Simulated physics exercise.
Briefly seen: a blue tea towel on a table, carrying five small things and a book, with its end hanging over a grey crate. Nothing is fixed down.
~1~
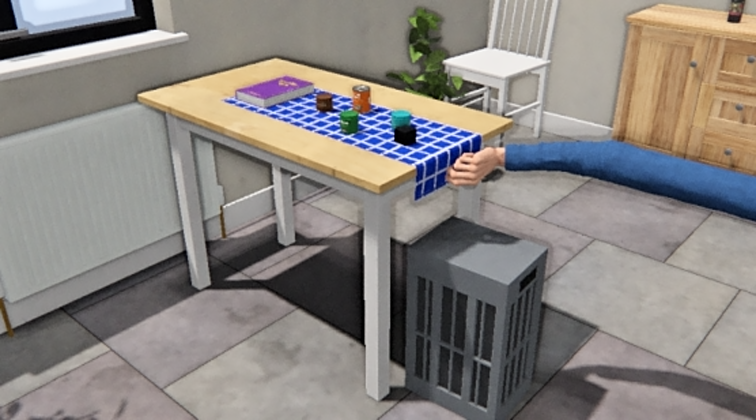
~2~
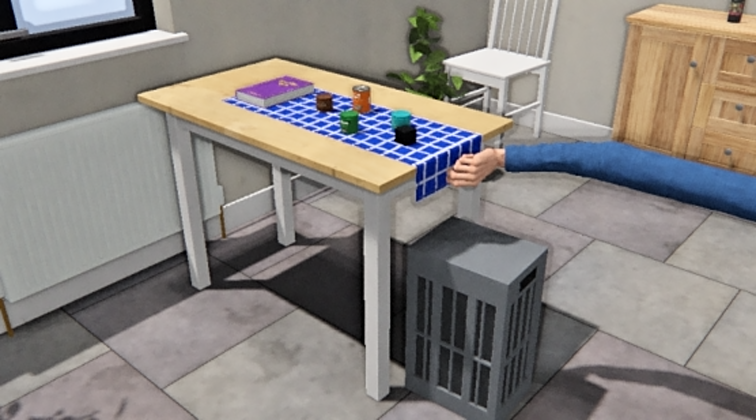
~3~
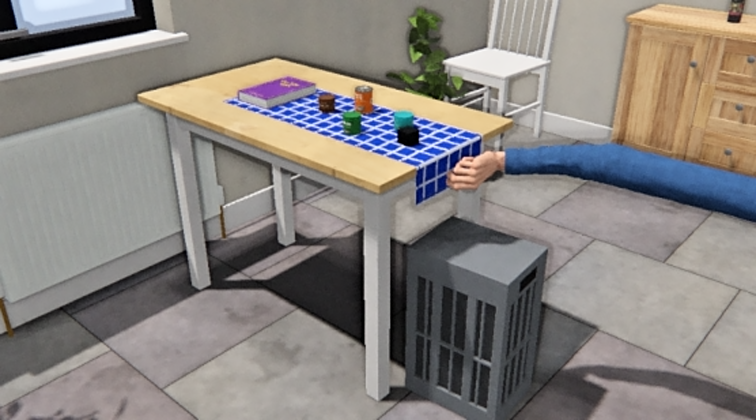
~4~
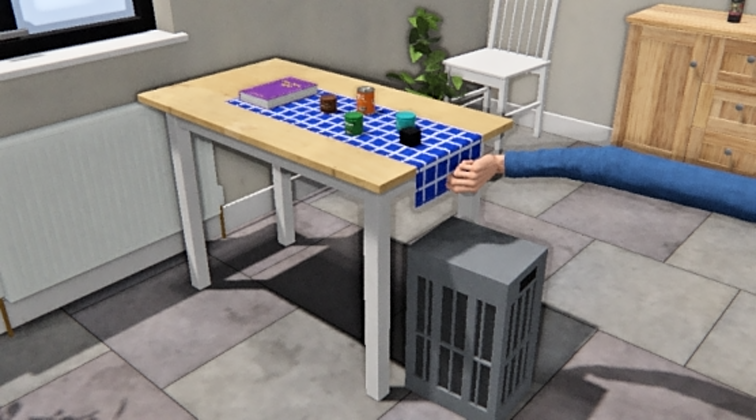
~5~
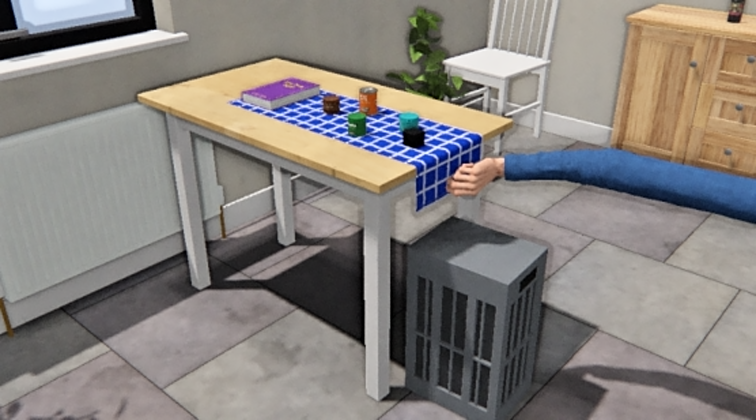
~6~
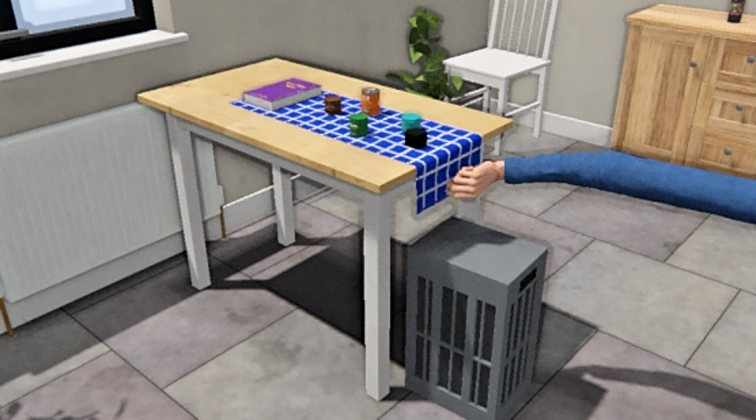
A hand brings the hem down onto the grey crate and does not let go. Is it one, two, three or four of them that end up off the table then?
Okay, the things that come down total one by my count.
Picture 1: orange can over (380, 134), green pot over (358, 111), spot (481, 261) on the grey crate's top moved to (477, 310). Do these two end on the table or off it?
The orange can does not stay aboard, and the green pot stays aboard.
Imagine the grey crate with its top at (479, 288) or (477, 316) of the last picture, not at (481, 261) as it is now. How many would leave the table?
Respectively 2 and 3.
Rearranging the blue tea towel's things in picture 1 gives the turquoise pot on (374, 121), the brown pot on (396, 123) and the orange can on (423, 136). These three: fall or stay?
The turquoise pot stays on; the brown pot stays on; the orange can tumbles off.
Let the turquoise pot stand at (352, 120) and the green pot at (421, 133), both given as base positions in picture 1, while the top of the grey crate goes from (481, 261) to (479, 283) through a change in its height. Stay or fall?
Turquoise pot: Safe; green pot: Lost.
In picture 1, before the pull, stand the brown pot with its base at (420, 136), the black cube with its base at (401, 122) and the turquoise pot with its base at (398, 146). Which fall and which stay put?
Looking at each one, the brown pot drops away, the black cube remains in position and the turquoise pot drops away.
A little later, hem near (449, 217); all still up.
Next, hem on the crate; black cube gone.
When it is over, hem on the crate; black cube gone. It carries off one.
